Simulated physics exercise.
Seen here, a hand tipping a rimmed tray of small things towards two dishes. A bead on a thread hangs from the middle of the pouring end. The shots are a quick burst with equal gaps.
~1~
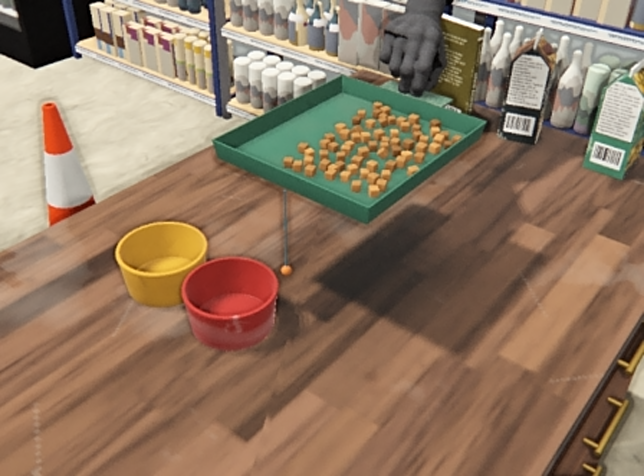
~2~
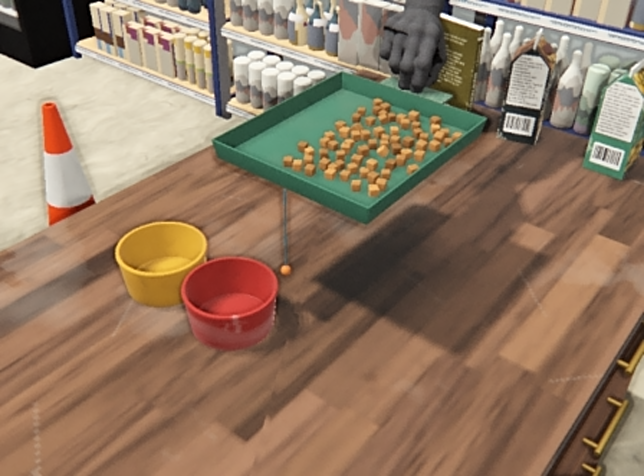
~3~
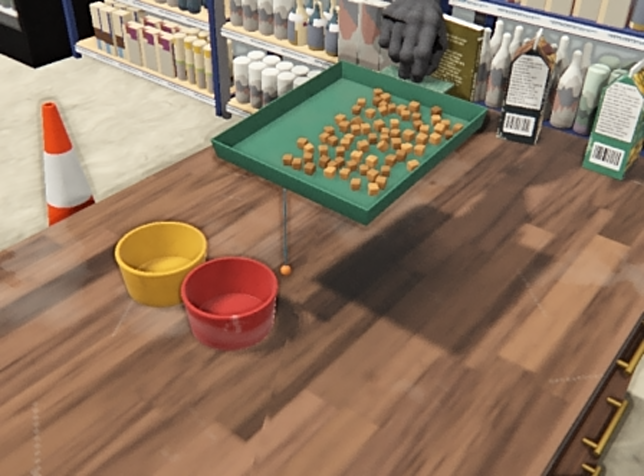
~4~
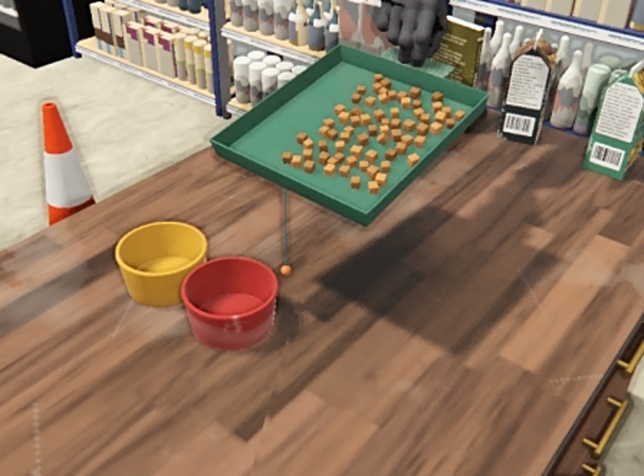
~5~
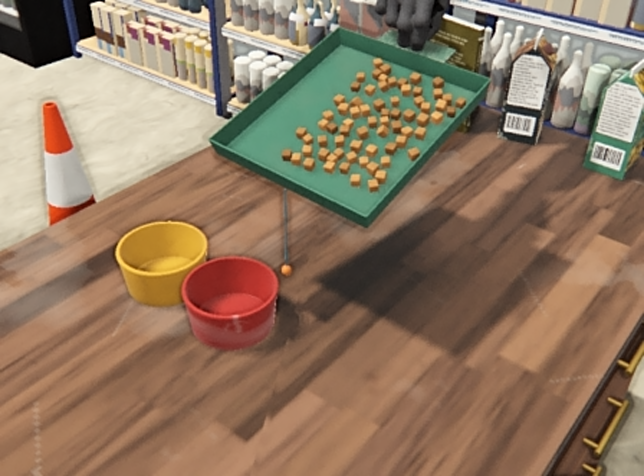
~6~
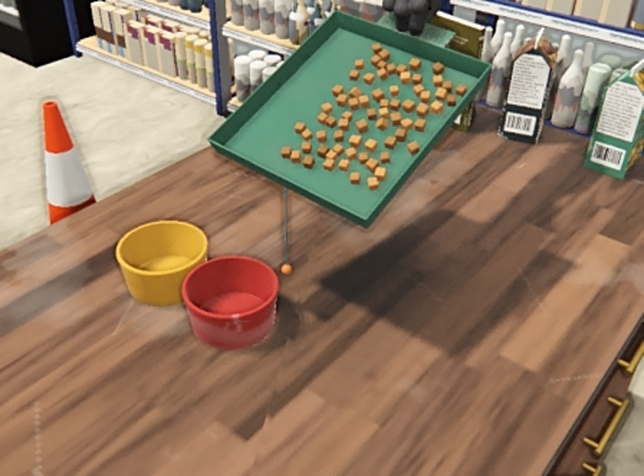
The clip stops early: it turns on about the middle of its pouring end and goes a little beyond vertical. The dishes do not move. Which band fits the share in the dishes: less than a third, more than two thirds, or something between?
In the dishes lies less than a third of it.
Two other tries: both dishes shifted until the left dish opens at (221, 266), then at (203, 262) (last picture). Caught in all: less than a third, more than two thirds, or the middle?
One: One to two thirds. Two: Between a third and two thirds.
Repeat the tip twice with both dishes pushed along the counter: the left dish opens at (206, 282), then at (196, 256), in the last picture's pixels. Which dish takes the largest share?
One: The right-hand dish. Two: The dish on the right.
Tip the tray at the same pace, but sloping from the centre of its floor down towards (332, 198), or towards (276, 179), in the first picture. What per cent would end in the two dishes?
First some 0, then 60 per cent.
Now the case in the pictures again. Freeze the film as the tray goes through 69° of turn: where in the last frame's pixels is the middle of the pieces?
Close to (328, 180).
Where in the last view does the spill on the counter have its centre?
Near (293, 389).
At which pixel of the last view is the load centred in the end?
At about (289, 376).
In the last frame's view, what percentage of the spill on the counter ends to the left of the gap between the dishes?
Near 10 %.
Just after the last frame, tray tipped steeply; almost all on the tray; just a few in the air.
A moment on, tray tipped past a quarter turn; the larger part on the tray; about a tenth in the right dish; about a tenth outside both; just a few in the air.
Further on, tray tipped past a quarter turn; about a tenth in the right dish; the larger part outside both.
When it is over, tray tipped past a quarter turn; about a tenth in the right dish; not one in the left dish; the larger part outside both.
